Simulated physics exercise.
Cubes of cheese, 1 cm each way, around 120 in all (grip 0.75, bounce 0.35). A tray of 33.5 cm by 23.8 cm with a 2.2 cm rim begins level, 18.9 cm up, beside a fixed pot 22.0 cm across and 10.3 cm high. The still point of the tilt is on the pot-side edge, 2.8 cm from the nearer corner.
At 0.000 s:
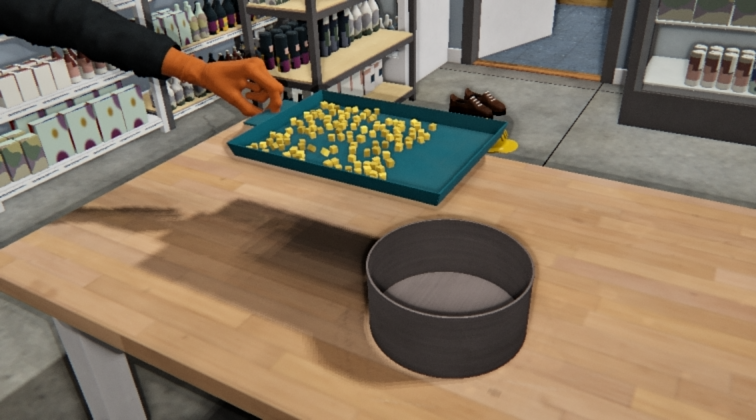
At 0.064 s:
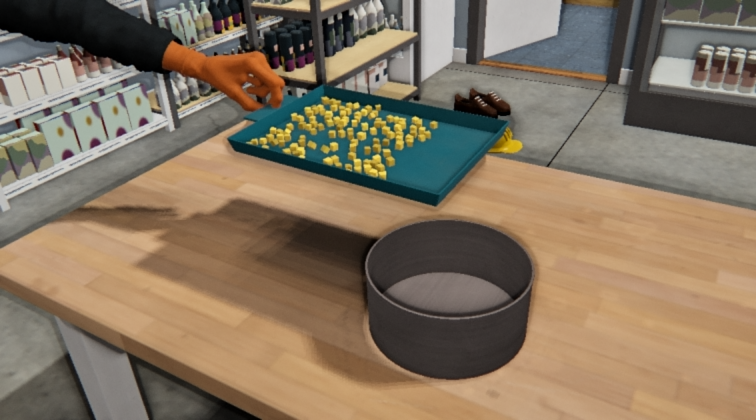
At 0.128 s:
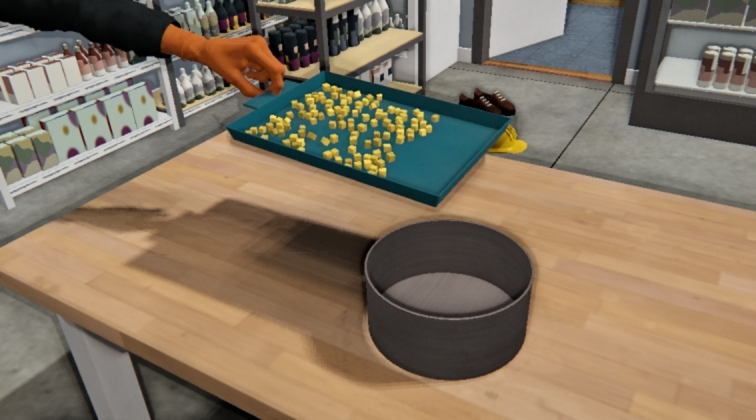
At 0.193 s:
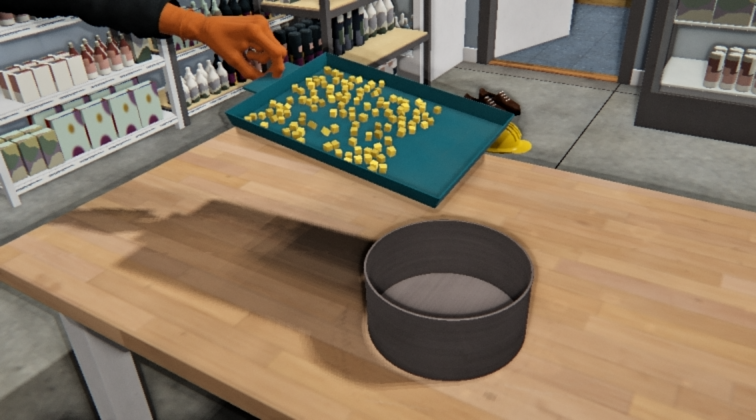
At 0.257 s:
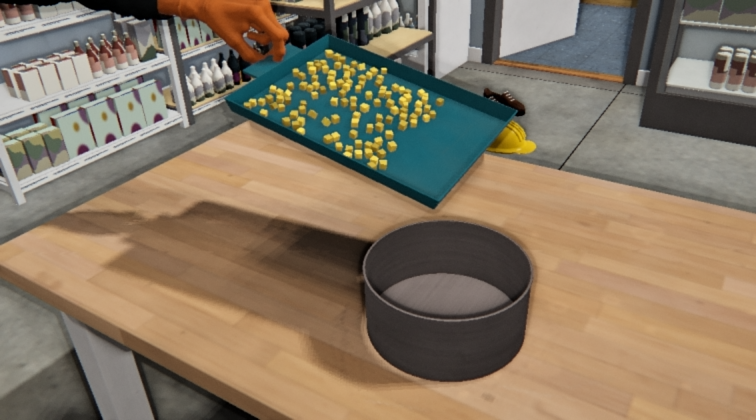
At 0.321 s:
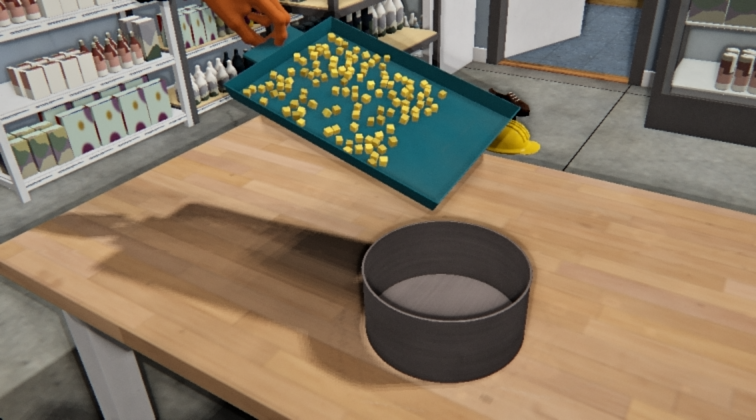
At the start, a gloved orange hand is at the far left of a teal tray scattered with small yellow cubes, level above a wooden table and near a dark round pot. The hand then raises the tray's far left side, steadily steepening its slope toward the pot, while the cubes barely shift on it.
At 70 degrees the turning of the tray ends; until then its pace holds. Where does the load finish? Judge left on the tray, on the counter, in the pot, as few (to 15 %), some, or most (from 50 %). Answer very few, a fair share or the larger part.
Tray a fair share, counter very few, pot the larger part.
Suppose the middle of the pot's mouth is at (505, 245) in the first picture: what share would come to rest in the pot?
About 45 per cent.
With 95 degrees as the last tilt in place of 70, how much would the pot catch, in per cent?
Then about 90 per cent.
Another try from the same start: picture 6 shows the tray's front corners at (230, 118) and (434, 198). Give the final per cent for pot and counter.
Pot 40, counter 10.
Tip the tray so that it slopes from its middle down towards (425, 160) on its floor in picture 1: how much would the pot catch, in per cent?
Some 35 per cent.
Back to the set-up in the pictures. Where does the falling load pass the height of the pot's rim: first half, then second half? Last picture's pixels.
At about (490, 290), then at (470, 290).
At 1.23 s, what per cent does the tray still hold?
Roughly 30 per cent.
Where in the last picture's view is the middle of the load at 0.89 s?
Around (441, 175).
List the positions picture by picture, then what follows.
Tray tilt 0 degrees, front corners at (233, 142) and (437, 190); middle of the pieces at (350, 135); pot at (449, 262), in the first frame.
Tray tilt 1 degrees, front corners at (233, 137) and (437, 191); middle of the pieces at (350, 131), in the second frame.
Tray tilt 5 degrees, front corners at (232, 126) and (437, 192), lowest corner right front; middle of the pieces at (351, 122), in the third frame.
Tray tilt 10 degrees, front corners at (231, 111) and (437, 194), lowest corner right front; middle of the pieces at (352, 111), in the fourth frame.
Tray tilt 14 degrees, front corners at (231, 97) and (437, 196), lowest corner right front; middle of the pieces at (353, 100), in the fifth frame.
Tray tilt 19 degrees, front corners at (230, 84) and (436, 198), lowest corner right front; middle of the pieces at (355, 90); pot at (446, 265). Its pace works out near 75 degrees a second, in the sixth frame.
Then, at 0.66 s, tilt 44 degrees; the tray holds 100 %, the pot 0 %.
After 0.89 s, tilt 61 degrees; the tray holds 90 %, the pot 0 %.
After 1.23 s, tilt 70 degrees; the tray holds 30 %, the pot 65 %.
By 3.0 s all is still; tray 20 %, counter 5 %, pot 70 %.
